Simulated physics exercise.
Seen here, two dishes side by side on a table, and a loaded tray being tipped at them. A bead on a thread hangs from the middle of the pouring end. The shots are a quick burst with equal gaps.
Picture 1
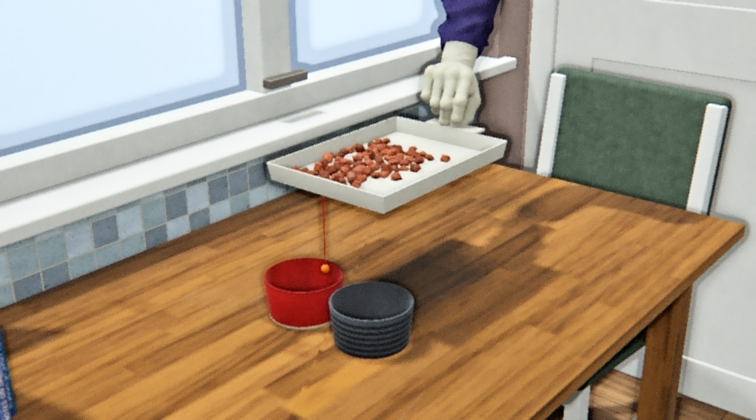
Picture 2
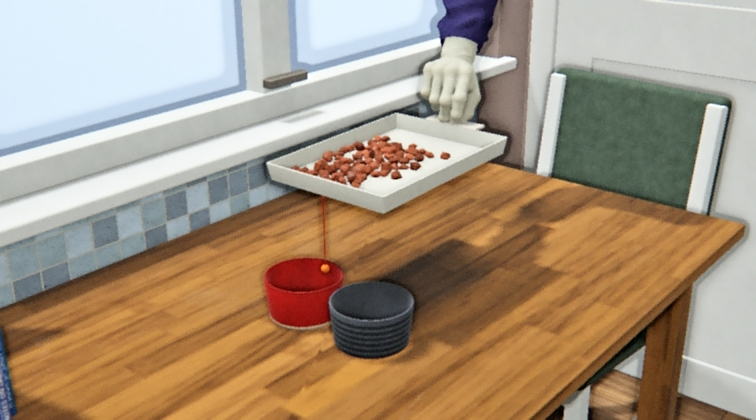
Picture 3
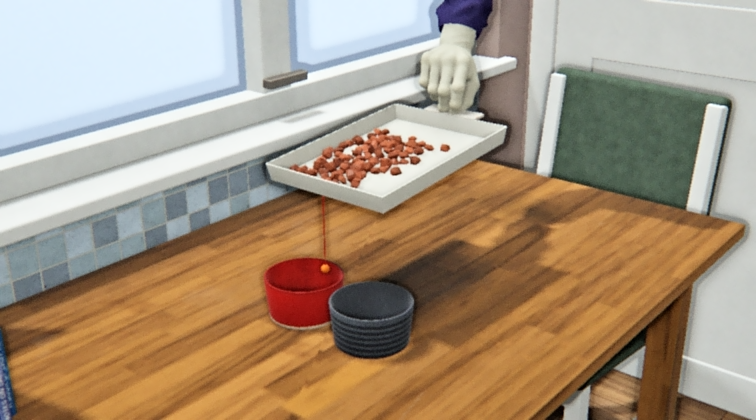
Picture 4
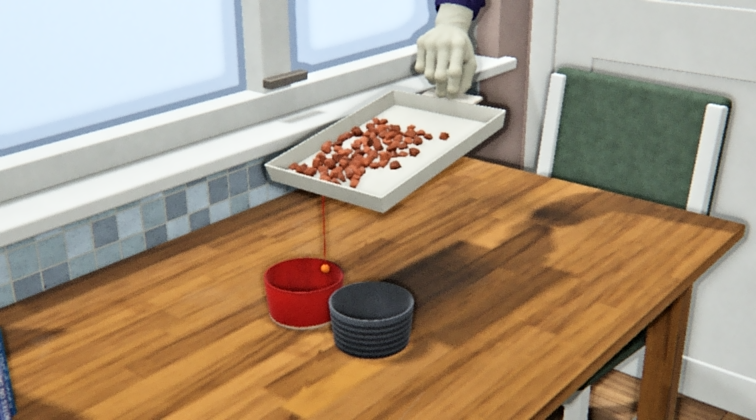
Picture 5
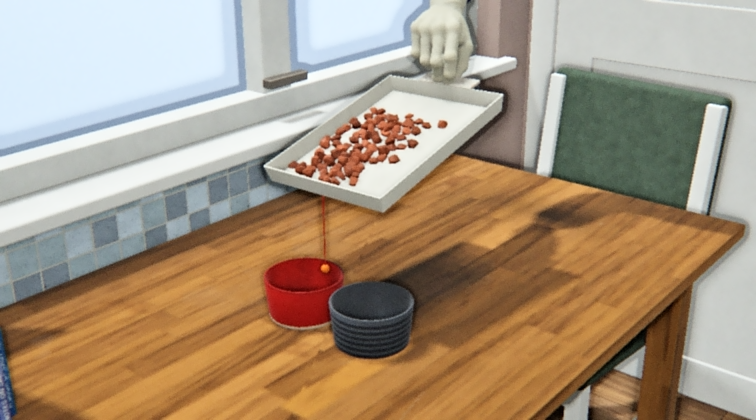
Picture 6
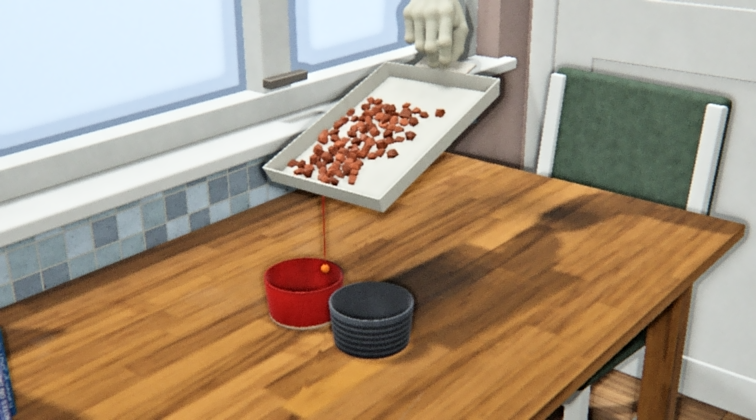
A pale gloved hand in a purple sleeve raises the far end of a white tray, tilting it gradually more steeply toward its lower left end, while the camera stays still. Reddish-brown chunks lie on the tray, above a red dish and a dark grey ribbed one, with an orange bead hanging on a thread. The wooden table, seen from slightly above, stands by a window, a green-backed chair beyond.
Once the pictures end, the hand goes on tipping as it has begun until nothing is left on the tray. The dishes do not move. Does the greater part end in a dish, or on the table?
The two hold under half of the load.
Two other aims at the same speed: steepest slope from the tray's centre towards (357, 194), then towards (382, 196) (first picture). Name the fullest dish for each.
At the first place the right-hand dish, at the second the right-hand dish.
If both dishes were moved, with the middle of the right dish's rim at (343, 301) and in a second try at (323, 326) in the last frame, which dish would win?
At the first place the left one, at the second the left dish.
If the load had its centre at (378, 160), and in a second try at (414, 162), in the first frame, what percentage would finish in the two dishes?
Roughly 20 per cent, and 20 per cent.
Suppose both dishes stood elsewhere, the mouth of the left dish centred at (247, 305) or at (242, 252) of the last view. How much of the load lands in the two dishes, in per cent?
In turn 20 and 30 in a hundred.
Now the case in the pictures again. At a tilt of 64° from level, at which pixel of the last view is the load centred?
Roughly at (308, 166).
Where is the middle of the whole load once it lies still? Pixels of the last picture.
Around (266, 341).
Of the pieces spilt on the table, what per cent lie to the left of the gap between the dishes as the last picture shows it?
About 90 per cent.
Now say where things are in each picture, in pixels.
The first frame shows corners of the pouring end near (271, 162) and (383, 195), level; middle of the load near (361, 165), bits of crushed brick; left dish near (277, 305); right dish near (344, 333); bead on its thread near (325, 269).
The second frame shows corners of the pouring end near (271, 163) and (383, 195), level; middle of the load near (361, 163).
The third frame shows corners of the pouring end near (270, 163) and (382, 195), tipped barely, level across its low end; middle of the load near (360, 159).
The fourth frame shows corners of the pouring end near (269, 164) and (381, 195), tipped a little, level across its low end; middle of the load near (359, 153).
The fifth frame shows corners of the pouring end near (268, 165) and (380, 196), tipped clearly, level across its low end; middle of the load near (358, 148).
The sixth frame shows corners of the pouring end near (267, 166) and (378, 196), tipped clearly, level across its low end; middle of the load near (356, 142); left dish near (277, 305); right dish near (344, 333).
Shortly afterwards, tray tipped steeply; the whole lot on the tray.
Next, tray tipped past a quarter turn; near a third on the tray; a little in the left dish; near a third outside both; near a quarter in the air.
Some moments later, tray tipped past a quarter turn; only a few in the right dish; near a quarter in the left dish; the bulk outside both.
In the end, tray tipped past a quarter turn; only a few in the right dish; near a quarter in the left dish; the bulk outside both.
